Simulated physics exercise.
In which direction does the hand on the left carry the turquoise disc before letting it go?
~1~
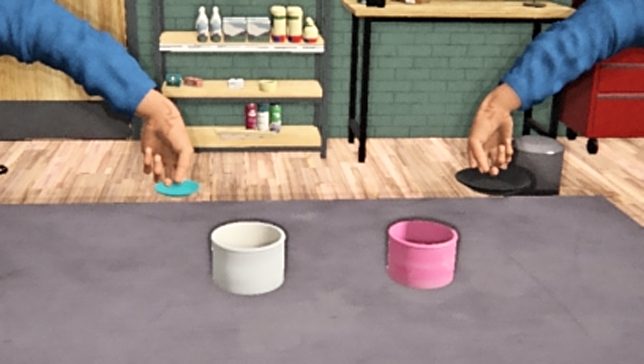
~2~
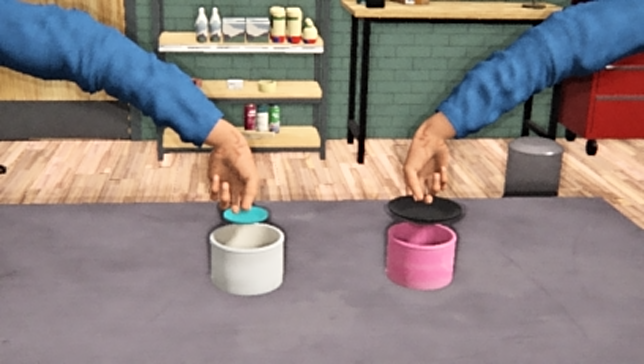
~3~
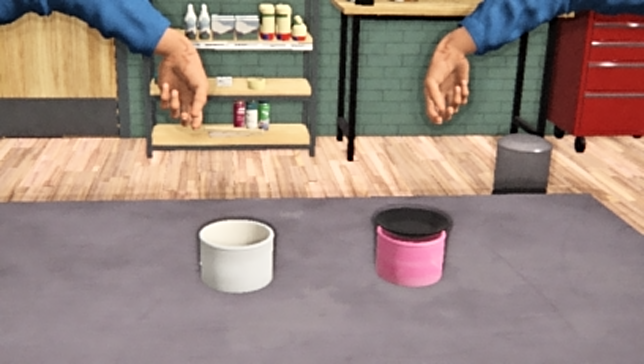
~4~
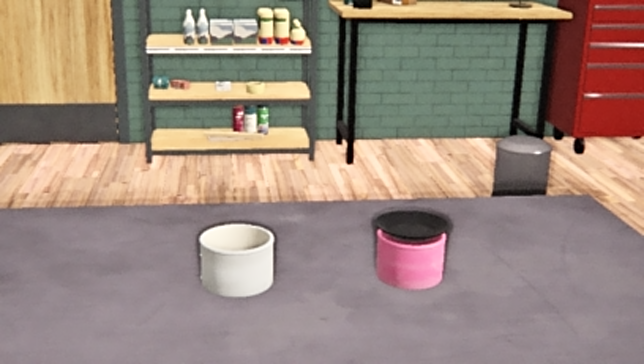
The hand carries the turquoise disc to the right, bringing it over the white pot.
